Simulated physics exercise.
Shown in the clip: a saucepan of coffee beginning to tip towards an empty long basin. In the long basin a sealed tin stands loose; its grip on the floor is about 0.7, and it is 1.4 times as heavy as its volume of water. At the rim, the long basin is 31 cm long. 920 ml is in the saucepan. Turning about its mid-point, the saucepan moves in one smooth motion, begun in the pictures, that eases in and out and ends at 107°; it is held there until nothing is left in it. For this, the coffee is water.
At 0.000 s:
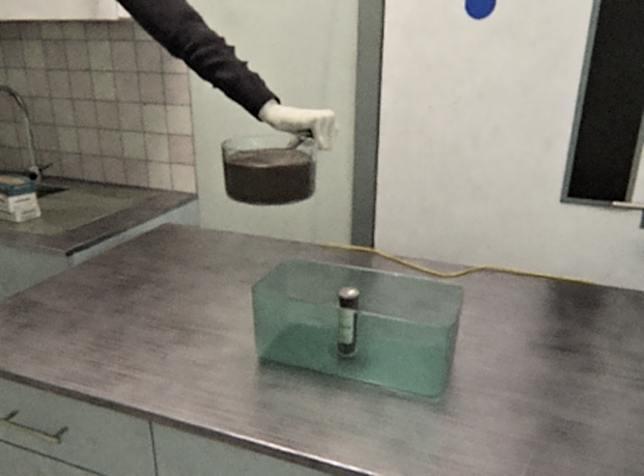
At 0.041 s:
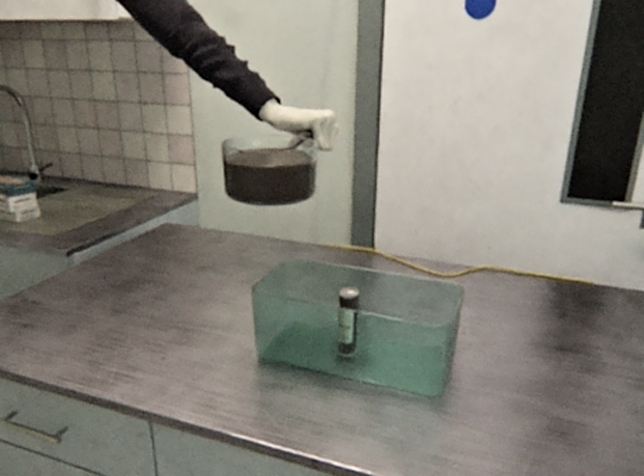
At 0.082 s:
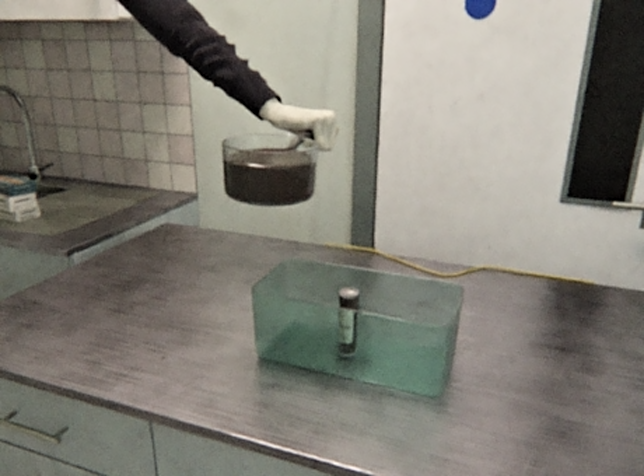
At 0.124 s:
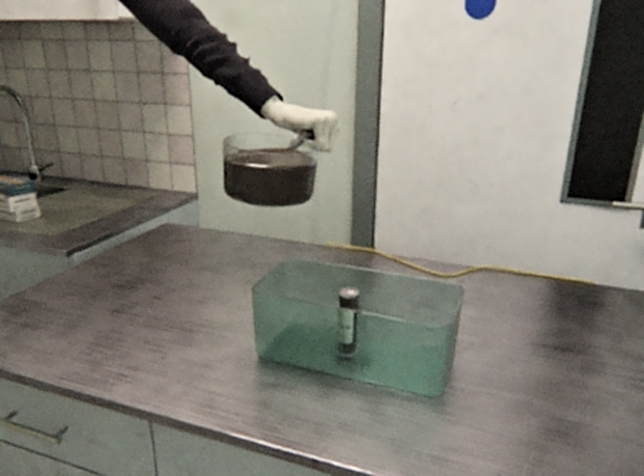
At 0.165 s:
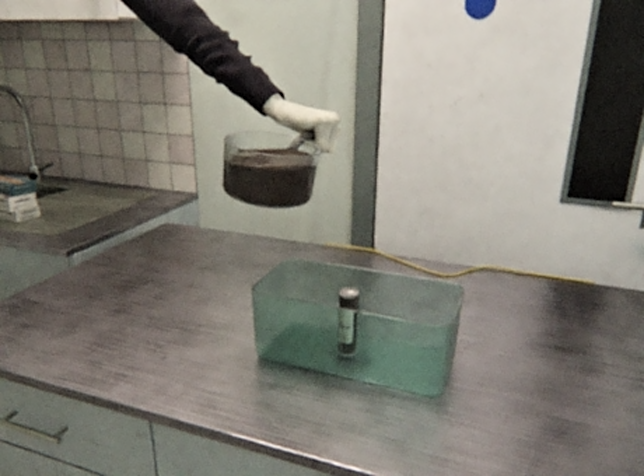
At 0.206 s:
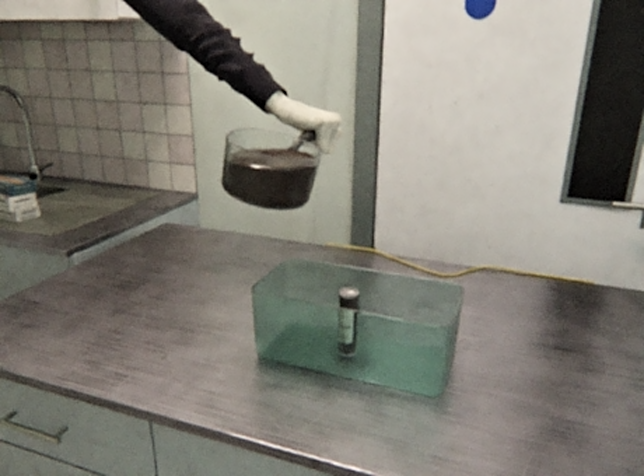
A gloved hand held a clear pan of dark liquid above a long, see-through green basin with a small tin standing inside, then slowly tilted the pan slightly to the right.
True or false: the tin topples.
False.
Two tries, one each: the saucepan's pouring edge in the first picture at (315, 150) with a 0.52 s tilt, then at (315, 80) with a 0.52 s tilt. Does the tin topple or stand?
First it tips over; then it tips over.
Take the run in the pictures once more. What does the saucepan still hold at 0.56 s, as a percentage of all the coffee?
Near 58 in a hundred.
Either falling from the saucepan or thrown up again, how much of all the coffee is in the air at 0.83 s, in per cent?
Something like 14 per cent of the total.
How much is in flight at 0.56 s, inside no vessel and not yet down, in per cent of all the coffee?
Around 36 in a hundred.
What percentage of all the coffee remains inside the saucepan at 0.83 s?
Close to 10 in a hundred.
By 0.56 s the tilt is 74° and 59 per cent is still to pour; the tin stands where it began.
By 0.83 s the tilt is 105° and 11 per cent is still to pour; the tin stands where it began.
By 1.10 s the tilt is 107° and 1 per cent is still to pour; the tin stands where it began.
By 1.40 s the tilt is 107° and 0 per cent is still to pour; the tin stands where it began.
At rest the tin stands where it began.
